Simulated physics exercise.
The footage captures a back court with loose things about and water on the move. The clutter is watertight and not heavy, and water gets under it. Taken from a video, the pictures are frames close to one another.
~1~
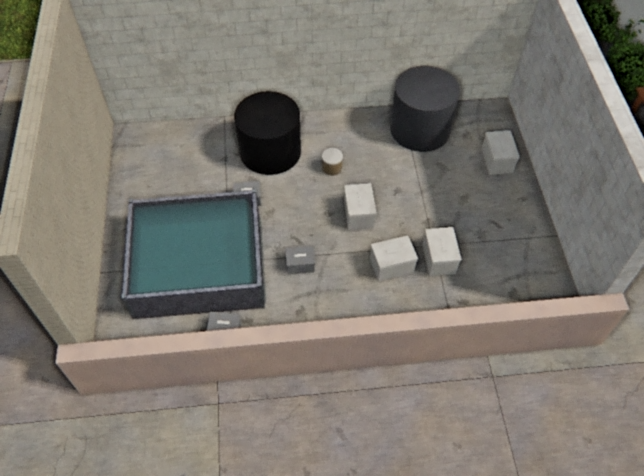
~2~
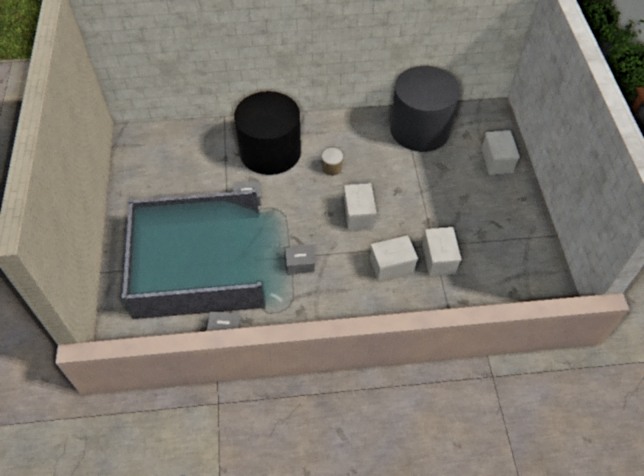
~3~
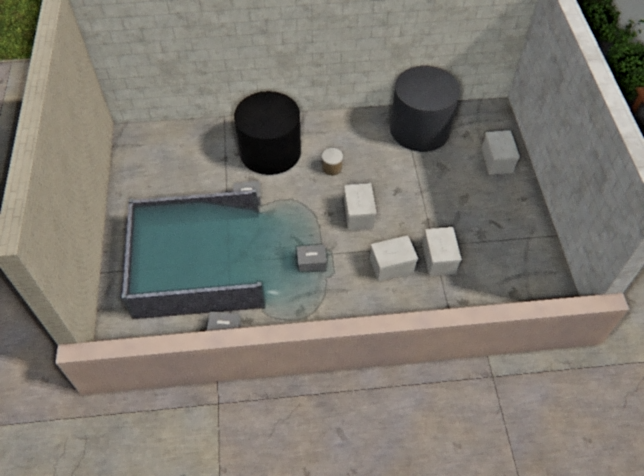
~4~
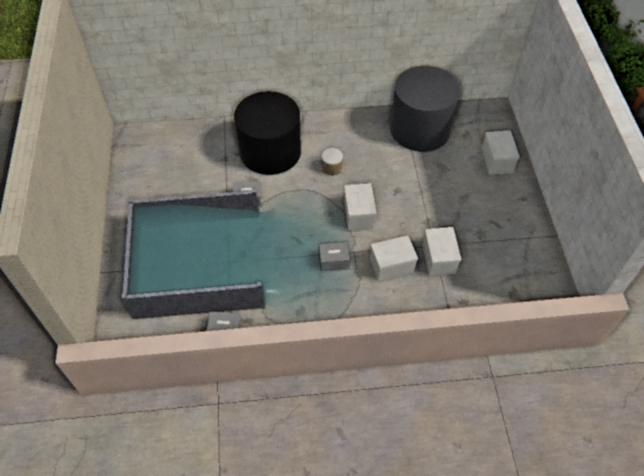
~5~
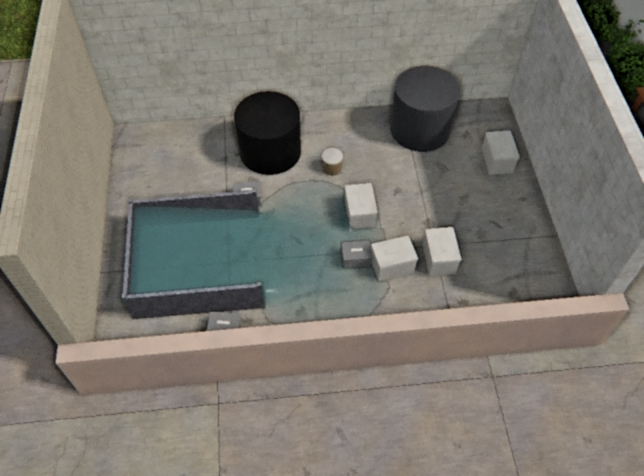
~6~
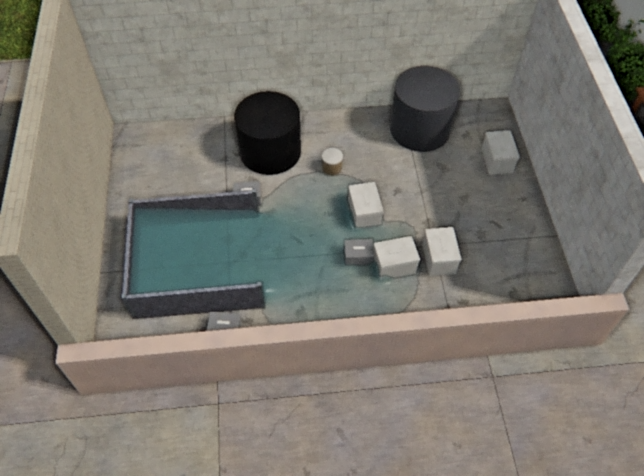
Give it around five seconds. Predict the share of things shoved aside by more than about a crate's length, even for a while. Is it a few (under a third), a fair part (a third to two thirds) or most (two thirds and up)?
A fair part.
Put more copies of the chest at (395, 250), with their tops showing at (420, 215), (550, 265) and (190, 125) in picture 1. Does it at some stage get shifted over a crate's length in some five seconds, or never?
The first travels far, the second sits tight and the third sits tight.
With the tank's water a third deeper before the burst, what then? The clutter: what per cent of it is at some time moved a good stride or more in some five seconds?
80 per cent or so.
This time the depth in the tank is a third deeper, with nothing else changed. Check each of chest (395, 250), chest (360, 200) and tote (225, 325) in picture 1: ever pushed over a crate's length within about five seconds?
Taking them as listed, the first reached the mark, the second reached the mark and the third stopped before it.
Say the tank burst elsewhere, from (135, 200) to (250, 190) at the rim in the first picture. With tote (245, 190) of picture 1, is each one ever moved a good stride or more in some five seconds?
For that one: It covered the distance.
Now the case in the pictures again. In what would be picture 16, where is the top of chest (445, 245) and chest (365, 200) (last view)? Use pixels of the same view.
The first should be near (502, 245), the second near (466, 163).
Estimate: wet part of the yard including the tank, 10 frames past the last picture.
Estimate: Close to 60 in a hundred.
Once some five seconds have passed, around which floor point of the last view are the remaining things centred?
(421, 195).
A moment on, 1 of 8 are well off their spots; 1 afloat.
Next, 4 of 8 are well off their spots; 1 afloat.
Later, 5 of 8 are well off their spots; 5 afloat.
In the end, 5 of 8 are well off their spots, and 5 have been at some point; 5 afloat.
